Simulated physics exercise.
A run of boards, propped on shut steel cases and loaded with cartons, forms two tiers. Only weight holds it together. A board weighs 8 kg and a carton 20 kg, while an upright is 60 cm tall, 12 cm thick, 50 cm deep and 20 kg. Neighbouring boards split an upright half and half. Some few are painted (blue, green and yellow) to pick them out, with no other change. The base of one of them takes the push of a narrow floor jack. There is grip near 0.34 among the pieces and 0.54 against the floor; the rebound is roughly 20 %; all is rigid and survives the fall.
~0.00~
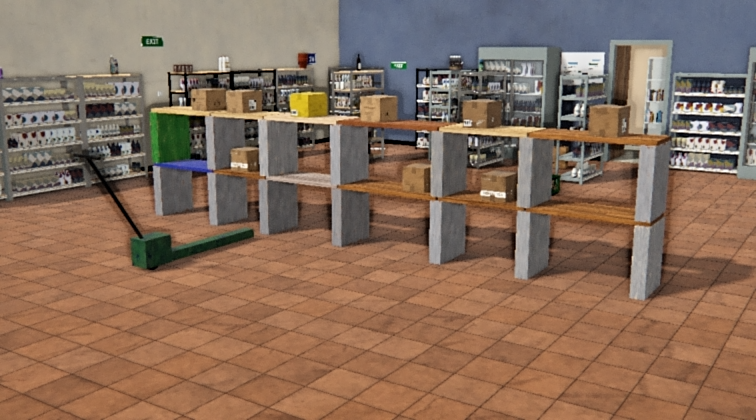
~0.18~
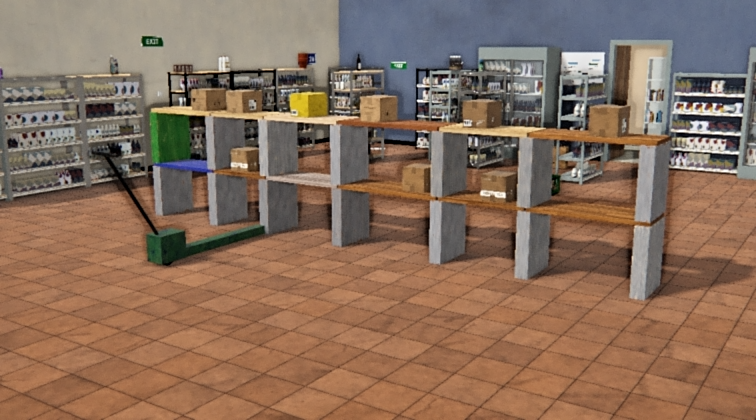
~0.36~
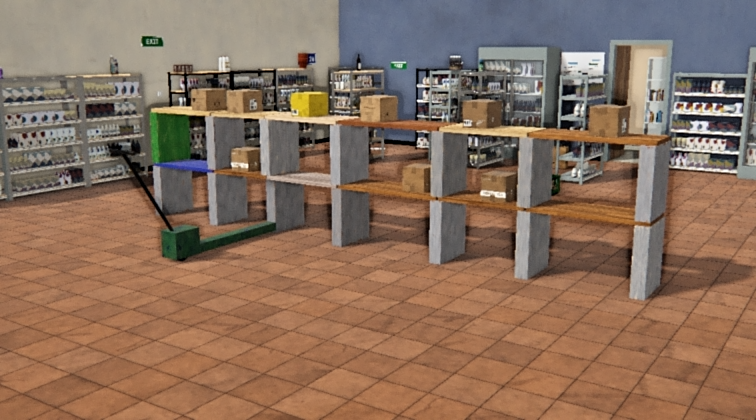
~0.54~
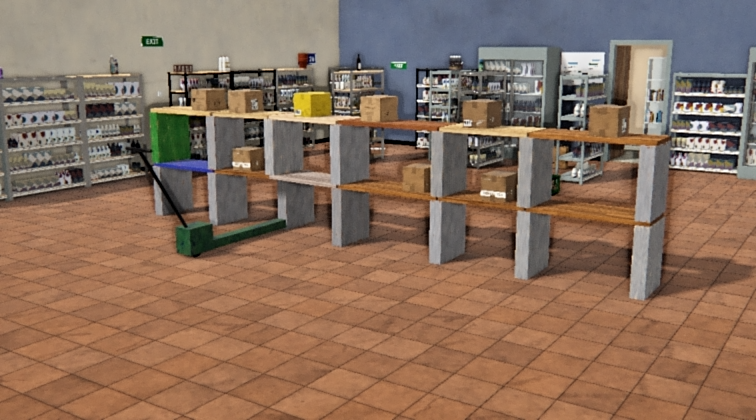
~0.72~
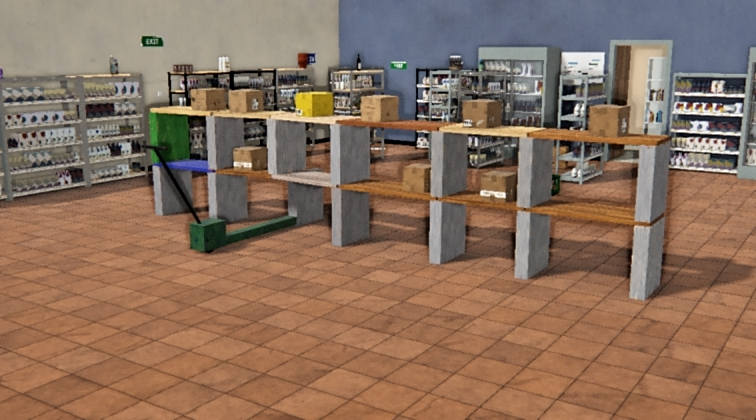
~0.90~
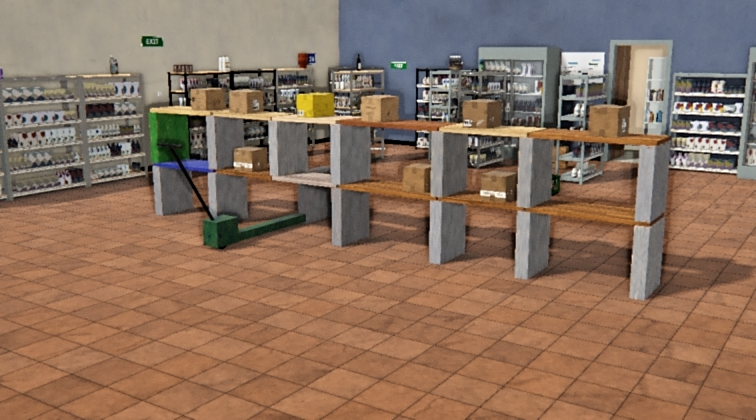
Green floor jack sliding right and pushing the base of a grey upright beneath carton-laden shelves, the yellow carton shifting slightly.
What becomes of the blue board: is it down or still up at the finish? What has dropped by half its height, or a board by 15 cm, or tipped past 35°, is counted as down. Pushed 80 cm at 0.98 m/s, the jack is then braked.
It is down.
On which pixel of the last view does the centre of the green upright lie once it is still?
Check around (155, 191) in the last image.
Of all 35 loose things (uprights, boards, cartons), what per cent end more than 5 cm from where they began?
65 in a hundred end up shifted.
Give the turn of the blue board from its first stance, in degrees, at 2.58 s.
Angle at that time, about 0 degrees.
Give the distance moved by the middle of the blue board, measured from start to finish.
I'd put it at near 80 cm.
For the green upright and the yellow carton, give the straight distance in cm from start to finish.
Well, the green finishes 80 cm from where it began, while the yellow finishes 130 cm from its start.
By 1.24 s, 8 of the 35 pieces down; blue board unmoved; yellow carton tilted 25°, 21 cm lower.
By 1.82 s, 13 of the 35 pieces down; blue board tilted 23°, 16 cm lower; yellow carton on its side.
By 2.58 s, 21 of the 35 pieces down; blue board 48 cm lower; yellow carton on its side.
When it is over (3.6 s), 21 of the 35 pieces down; blue board 48 cm lower; green upright on its side; yellow carton on its side. In pixels of the last frame, middles, blue board near (163, 199), green upright near (155, 191).
